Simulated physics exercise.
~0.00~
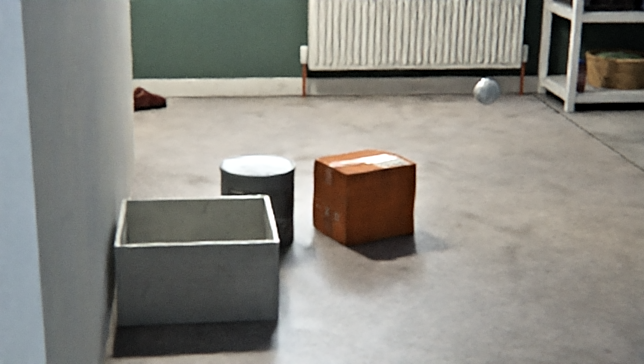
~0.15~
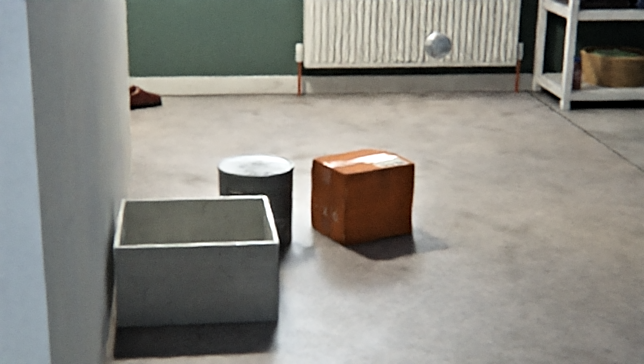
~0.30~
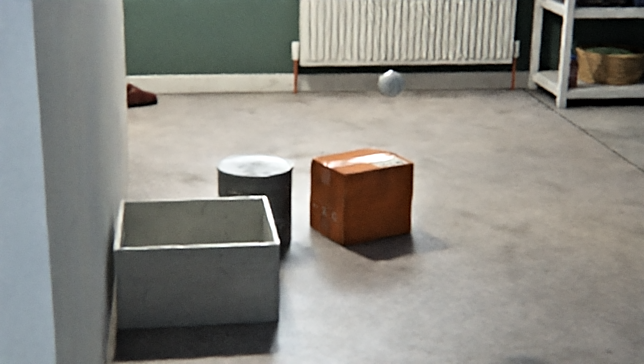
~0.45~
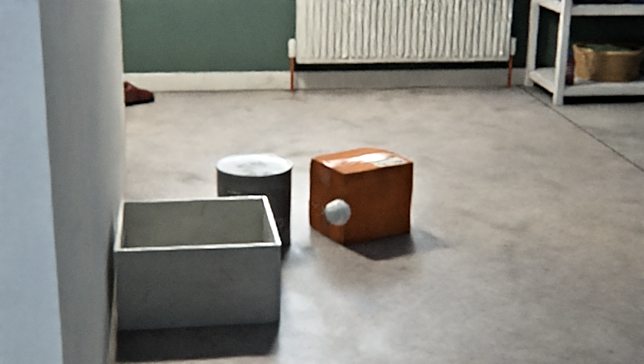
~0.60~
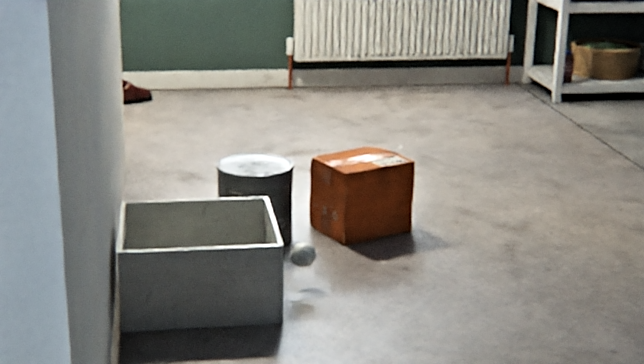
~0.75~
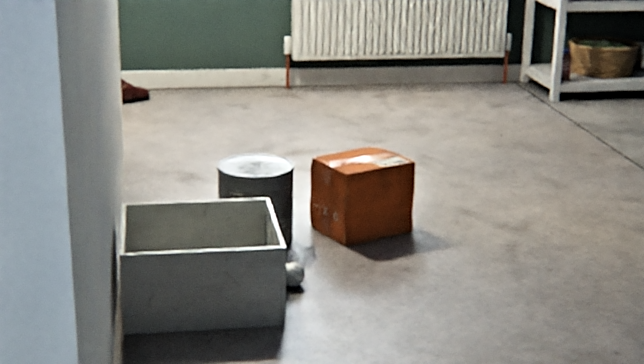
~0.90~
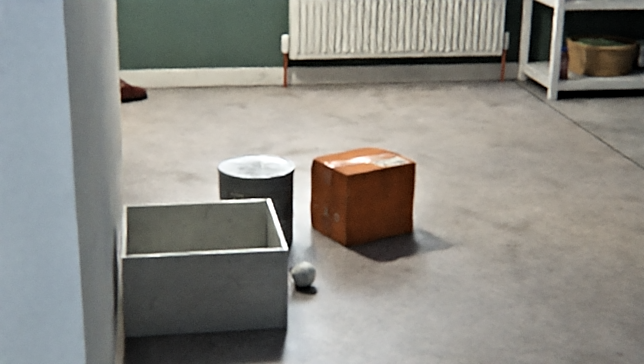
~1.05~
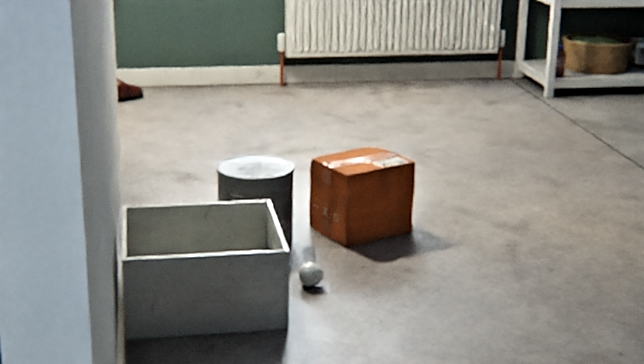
A room with a smooth grey floor, a white radiator on a green wall and a white shelf holding a basket is seen from slightly above, the view drifting a little sideways. An empty, open grey box stands at the lower left, with a grey pail just behind it and an orange-brown parcel to the right. A small, pale onion flies in from the right, moving leftward through the air, and drops past the parcel's front. It comes down to the floor, reaches the box's right side, then edges back rightward. It ends on the floor outside the box, the pail and parcel unmoved.
